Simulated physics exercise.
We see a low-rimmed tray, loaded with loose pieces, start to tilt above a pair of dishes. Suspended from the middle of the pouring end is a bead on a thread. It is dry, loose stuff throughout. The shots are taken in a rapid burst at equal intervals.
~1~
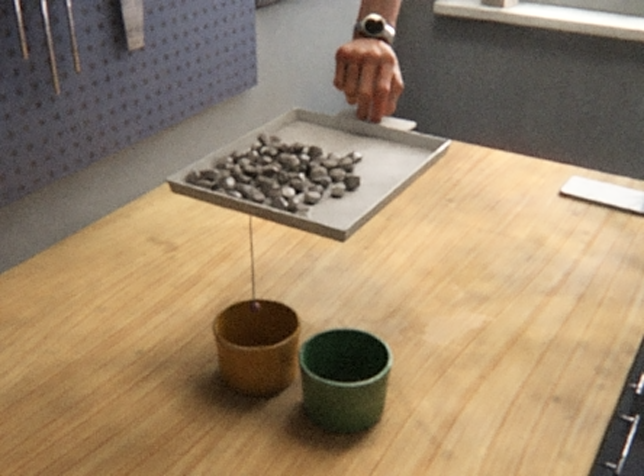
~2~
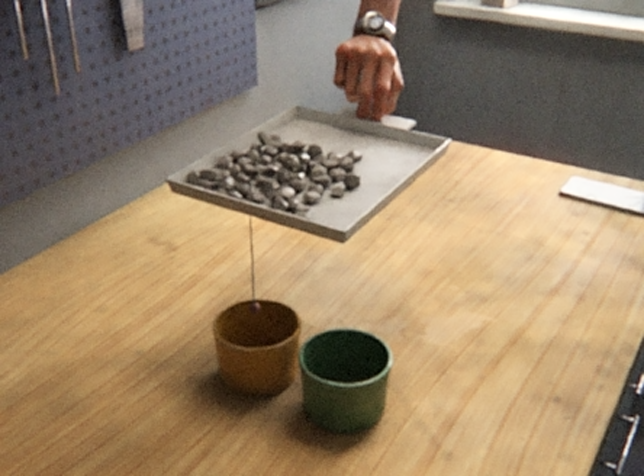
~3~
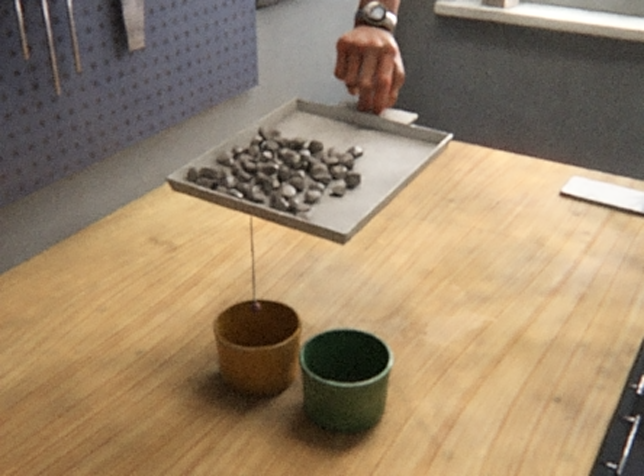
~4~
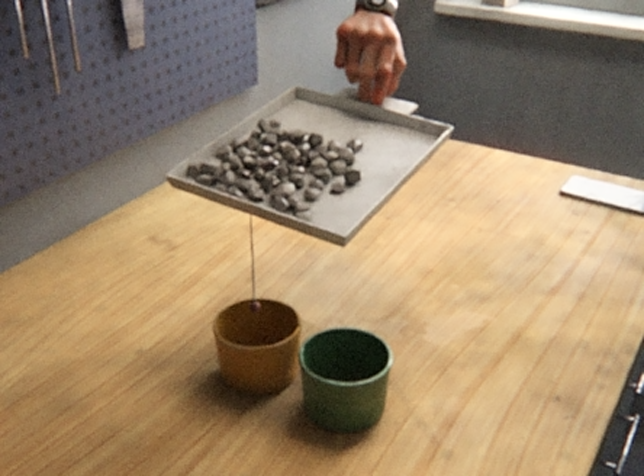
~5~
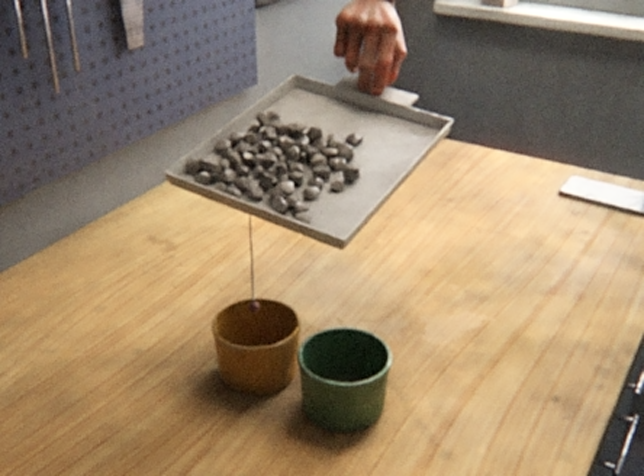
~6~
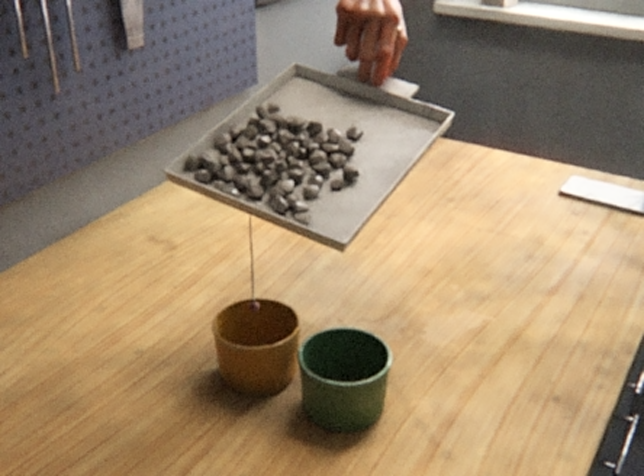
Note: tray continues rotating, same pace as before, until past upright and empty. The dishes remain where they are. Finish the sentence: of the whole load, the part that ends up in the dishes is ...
... more than half.
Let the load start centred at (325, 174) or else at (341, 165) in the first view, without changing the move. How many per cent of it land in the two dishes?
First try 70 %, second try 80 %.
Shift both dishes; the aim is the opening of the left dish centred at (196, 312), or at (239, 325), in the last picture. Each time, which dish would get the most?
Well, the right-side one at the first spot and the right-side one at the second.
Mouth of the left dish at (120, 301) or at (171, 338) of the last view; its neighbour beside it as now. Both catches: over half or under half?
Well, it comes to a lesser portion at first and a lesser portion after that.
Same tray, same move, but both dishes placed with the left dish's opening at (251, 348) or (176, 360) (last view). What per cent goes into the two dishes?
It comes to roughly 40 per cent in one try and roughly 10 per cent in the next.
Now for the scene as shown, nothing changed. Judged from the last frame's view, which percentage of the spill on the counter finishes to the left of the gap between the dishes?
Roughly 70 in a hundred.
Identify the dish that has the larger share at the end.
Winning side: Right of the pair.
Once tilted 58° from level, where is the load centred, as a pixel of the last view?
Its middle sits at about pixel (289, 189).
Just after the last frame, tray tipped steeply; almost all on the tray; just a few in the right dish; just a few in the air.
A moment on, tray tipped right over; about a tenth on the tray; roughly half in the right dish; roughly a quarter outside both; roughly a quarter in the air.
Further on, tray tipped past a quarter turn; roughly two thirds in the right dish; just a few in the left dish; roughly a third outside both.
When it is over, tray tipped past a quarter turn; roughly two thirds in the right dish; just a few in the left dish; roughly a third outside both.
